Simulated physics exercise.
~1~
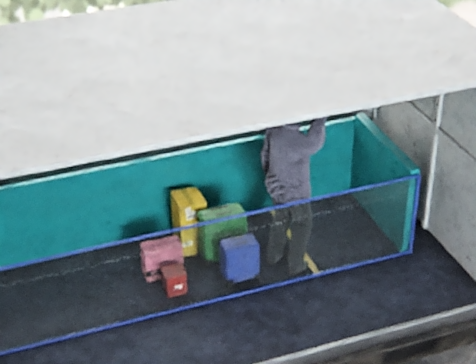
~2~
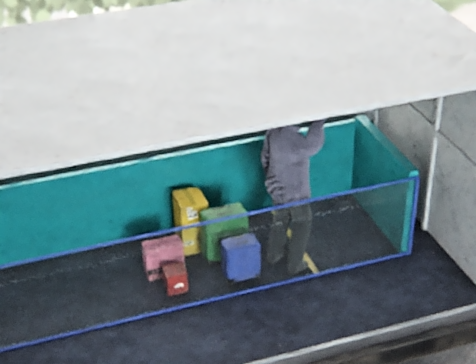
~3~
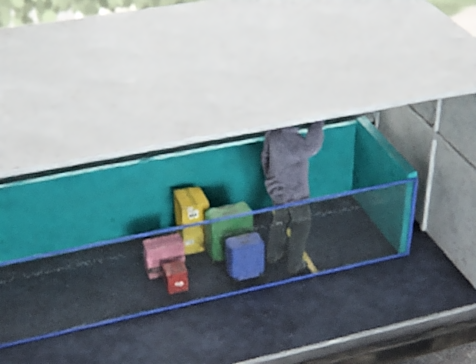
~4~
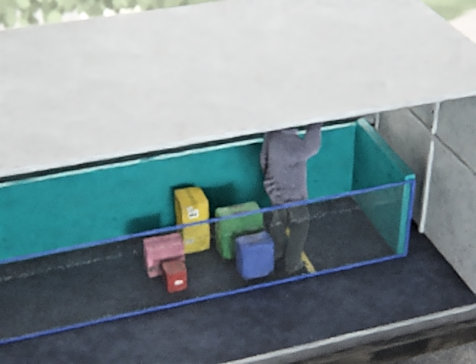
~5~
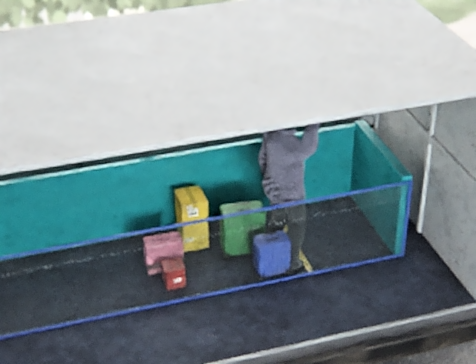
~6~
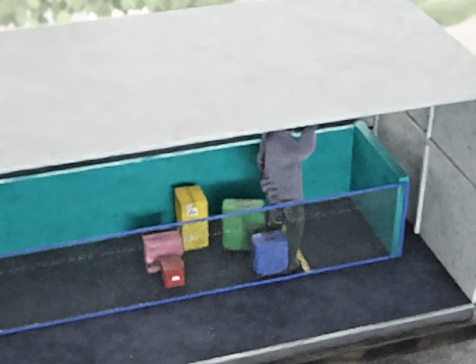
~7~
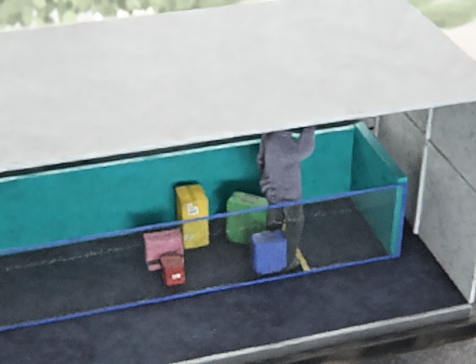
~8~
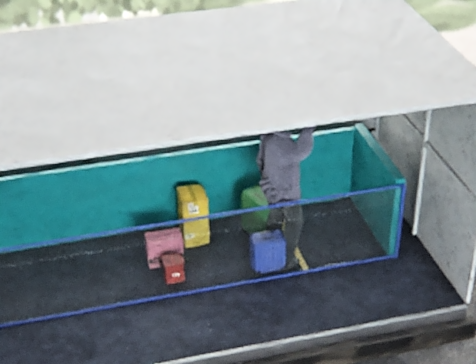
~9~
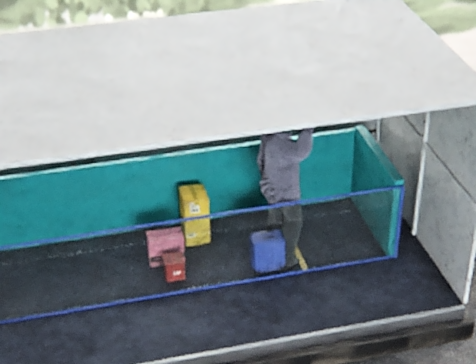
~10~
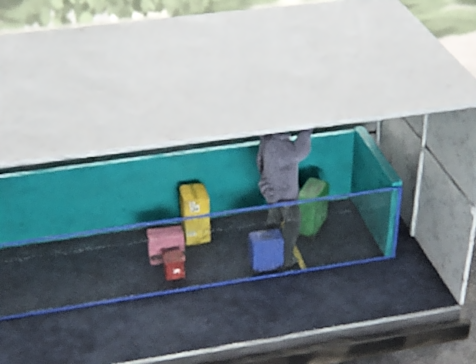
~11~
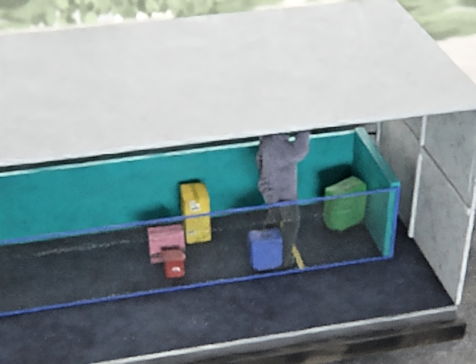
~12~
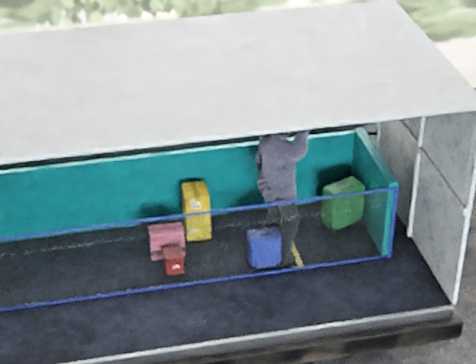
Green case rolling right behind a standing figure to the bay's far end, after a blue case slides and stops by the figure.
